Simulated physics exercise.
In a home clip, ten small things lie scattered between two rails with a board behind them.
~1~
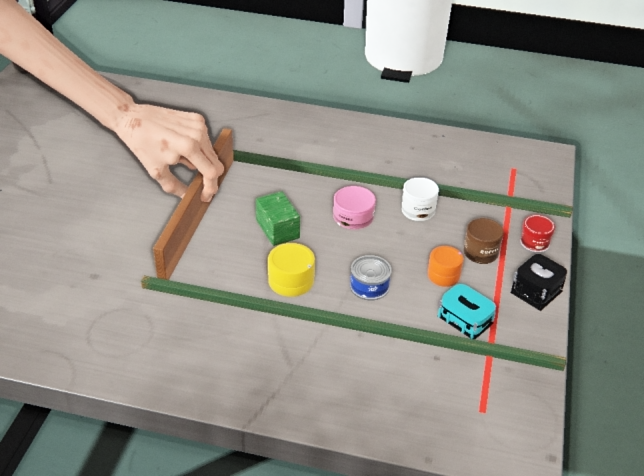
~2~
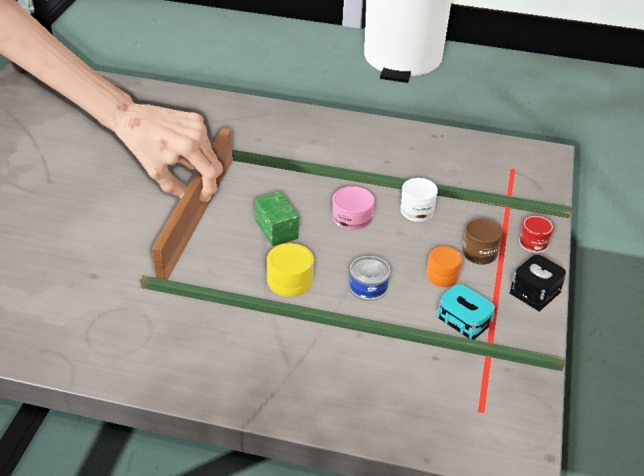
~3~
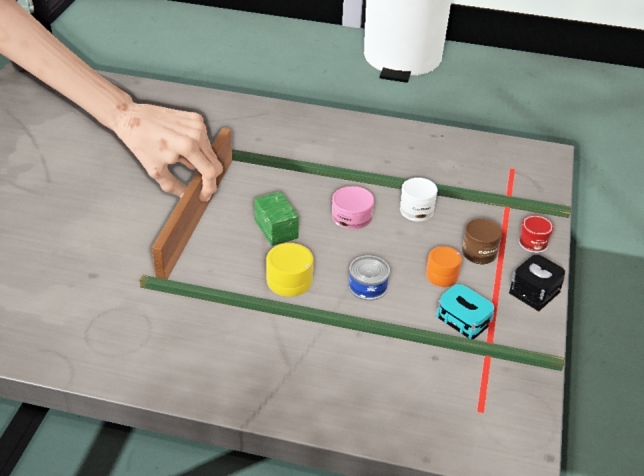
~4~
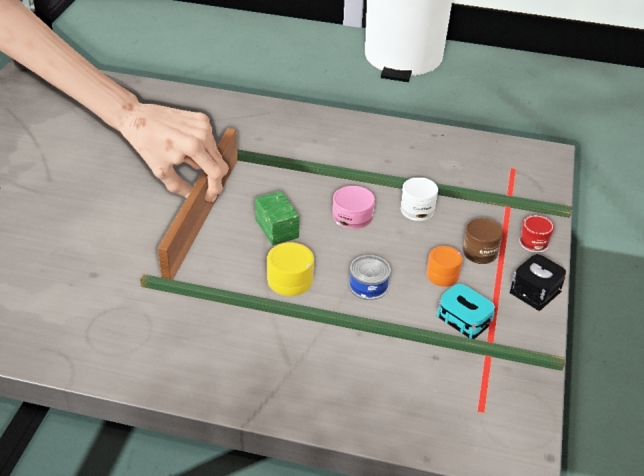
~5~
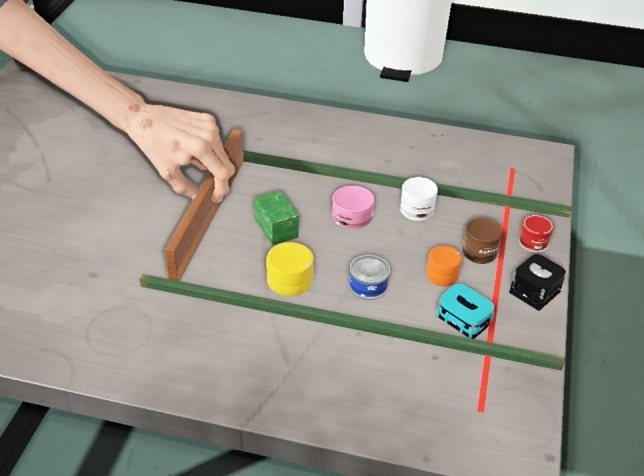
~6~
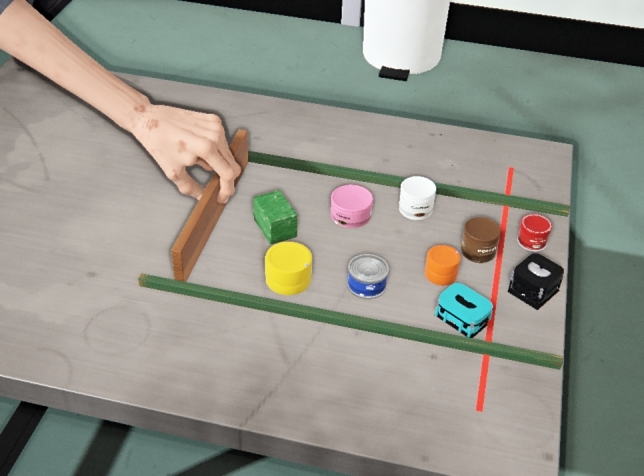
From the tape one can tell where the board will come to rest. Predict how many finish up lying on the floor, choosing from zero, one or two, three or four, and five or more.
My prediction is one or two.
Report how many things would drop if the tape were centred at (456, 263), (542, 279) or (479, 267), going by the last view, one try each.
0, 6, 0.
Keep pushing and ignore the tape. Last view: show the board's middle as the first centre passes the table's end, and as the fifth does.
I'd say close to (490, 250), and after that close to (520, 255).
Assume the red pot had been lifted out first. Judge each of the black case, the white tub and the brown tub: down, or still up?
Black case - gone, white tub - safe, brown tub - safe.
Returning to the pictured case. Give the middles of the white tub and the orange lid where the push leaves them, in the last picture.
Result: One at about (523, 213), the other at about (546, 274).
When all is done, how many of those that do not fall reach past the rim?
The number overhanging is 2.
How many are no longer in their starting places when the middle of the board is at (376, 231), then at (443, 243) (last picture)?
6, then 8.
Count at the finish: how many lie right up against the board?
Result: 4 in all.
Soon after, none off yet; black case at rest near (536, 280); red pot at rest near (534, 233); brown tub at rest near (480, 240).
In the end, the number that fall off is one or two; gone, black case.
